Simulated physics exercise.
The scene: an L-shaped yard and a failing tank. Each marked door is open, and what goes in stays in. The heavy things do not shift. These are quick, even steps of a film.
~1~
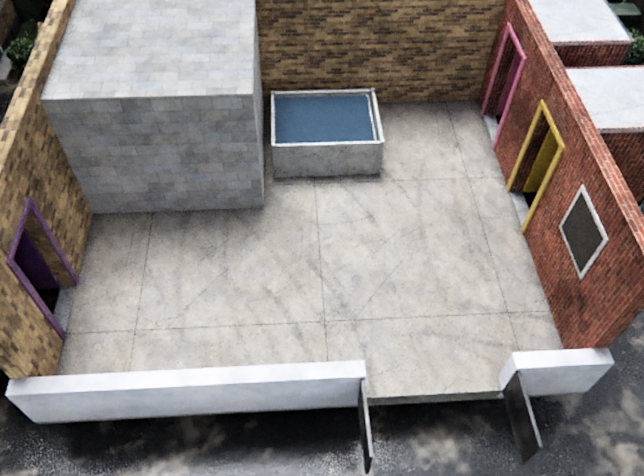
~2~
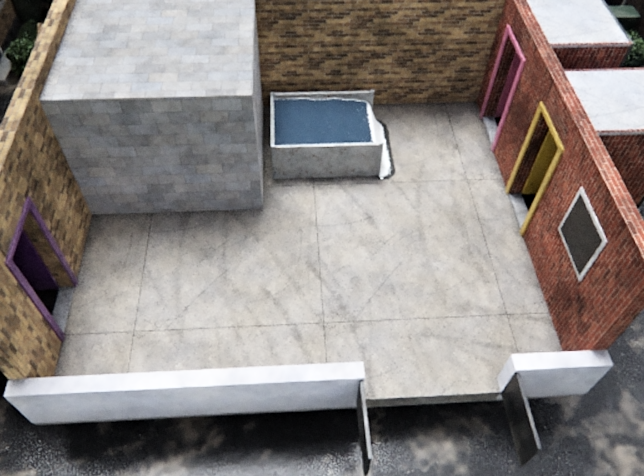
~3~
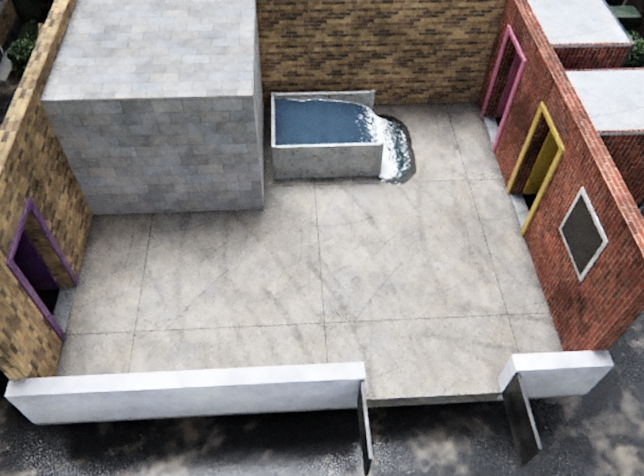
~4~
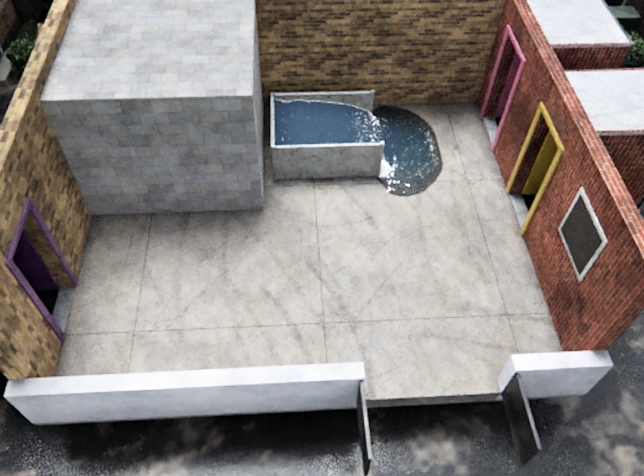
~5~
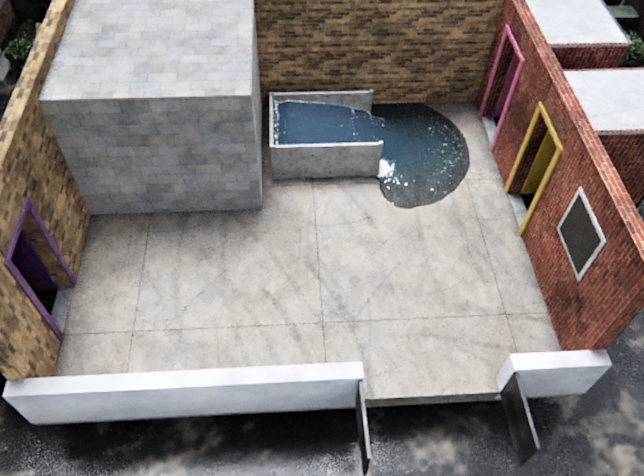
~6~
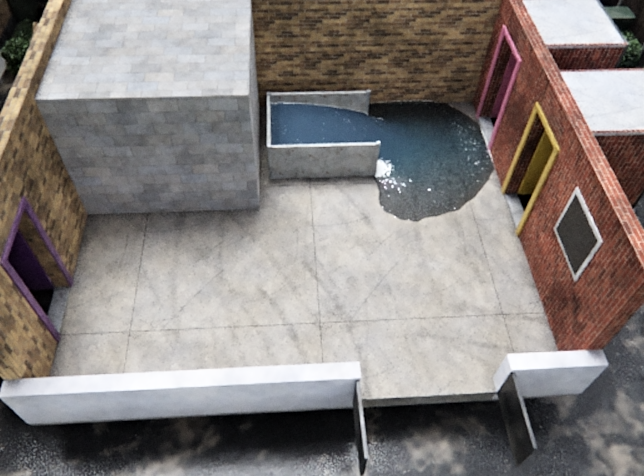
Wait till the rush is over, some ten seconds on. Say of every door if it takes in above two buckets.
One by one: The pink door takes more than that; the yellow door takes more than that; the purple door stays under that.
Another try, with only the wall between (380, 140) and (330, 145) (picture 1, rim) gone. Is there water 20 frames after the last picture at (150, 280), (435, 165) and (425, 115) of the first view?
In that order: Clear, free of water, not flooded.
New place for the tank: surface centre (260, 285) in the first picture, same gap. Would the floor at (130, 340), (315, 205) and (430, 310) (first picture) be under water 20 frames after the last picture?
In turn: Not flooded, dry, wet.
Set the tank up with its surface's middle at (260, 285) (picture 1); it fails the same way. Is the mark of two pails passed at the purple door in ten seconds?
In short: Purple stays under.
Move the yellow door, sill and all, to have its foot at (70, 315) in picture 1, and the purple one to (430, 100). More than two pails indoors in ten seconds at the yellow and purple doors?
The yellow one holds; the purple one is over.
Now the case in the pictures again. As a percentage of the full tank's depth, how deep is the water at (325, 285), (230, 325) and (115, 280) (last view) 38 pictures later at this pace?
In turn 2, 0 and 0 in a hundred.
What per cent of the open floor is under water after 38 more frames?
Roughly 55 per cent.
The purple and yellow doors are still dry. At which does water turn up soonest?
The yellow door.
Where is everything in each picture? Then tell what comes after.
Still water in the open tank at (325, 120), in the first picture.
Water pours out at (373, 137) and has run to (381, 177), in the second picture.
The front is at (398, 181), out from the gap at (373, 139), in the third picture.
Water pours out at (373, 141) and has run to (435, 174), in the fourth picture.
The front is at (465, 155), out from the gap at (371, 141), in the fifth picture.
The front is at (491, 163), out from the gap at (369, 141), in the sixth picture.
A moment on, water covers 20 % of the floor; the pink door far over two buckets in, the yellow door under two buckets in, the purple door not reached.
Next, water covers 25 % of the floor; the pink door far over two buckets in, the yellow door over two buckets in, the purple door not reached.
Then, water covers 35 % of the floor; the pink door far over two buckets in, the yellow door far over two buckets in, the purple door not reached.
Later, water covers 55 % of the floor; the pink door far over two buckets in, the yellow door far over two buckets in, the purple door not reached.
In the end, water covers 70 % of the floor; the pink door far over two buckets in, the yellow door far over two buckets in, the purple door not reached.
